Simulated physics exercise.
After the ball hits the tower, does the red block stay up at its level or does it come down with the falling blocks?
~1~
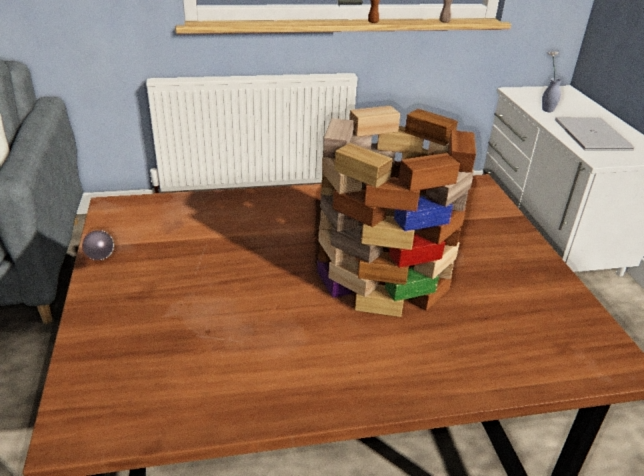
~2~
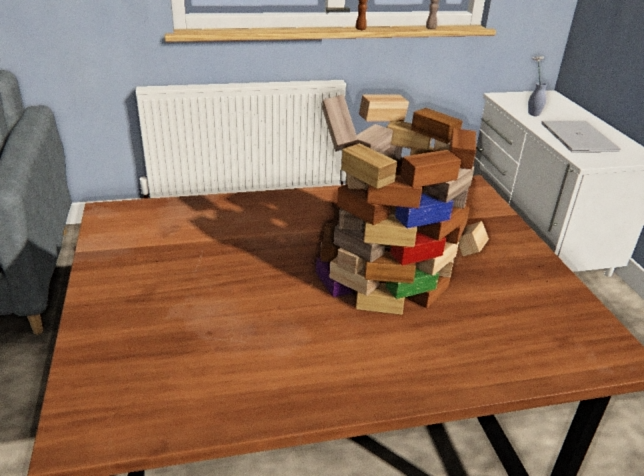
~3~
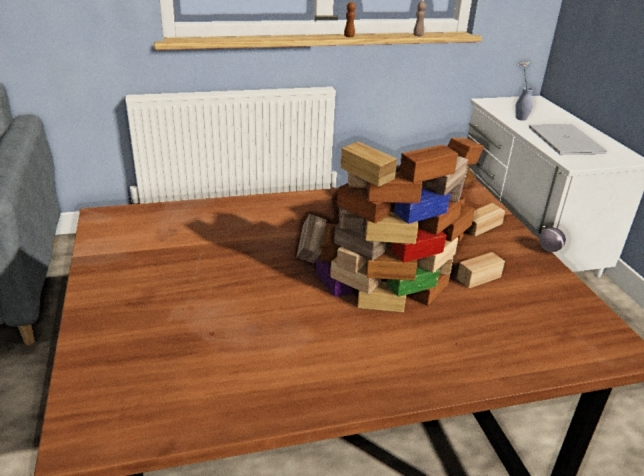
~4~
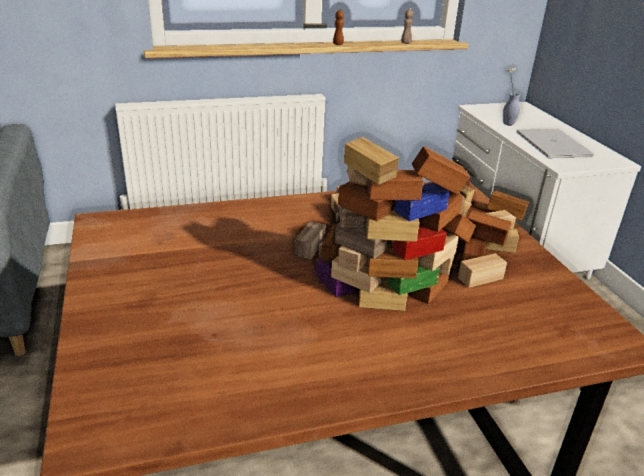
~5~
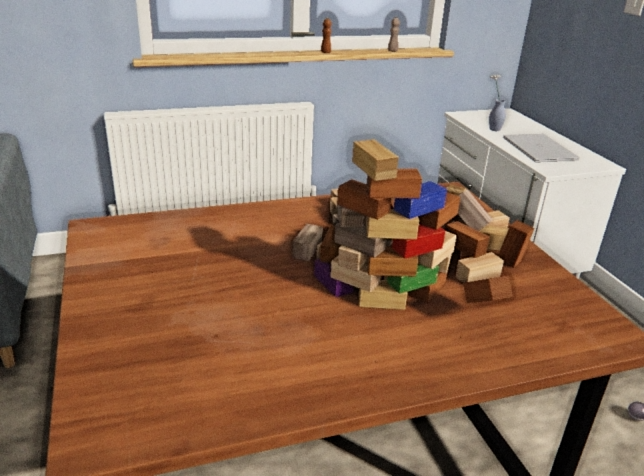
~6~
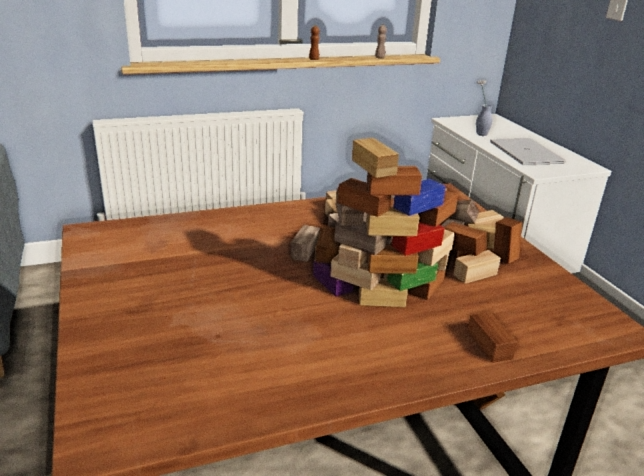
The red block stays up at its level in the part of the tower that is still standing.
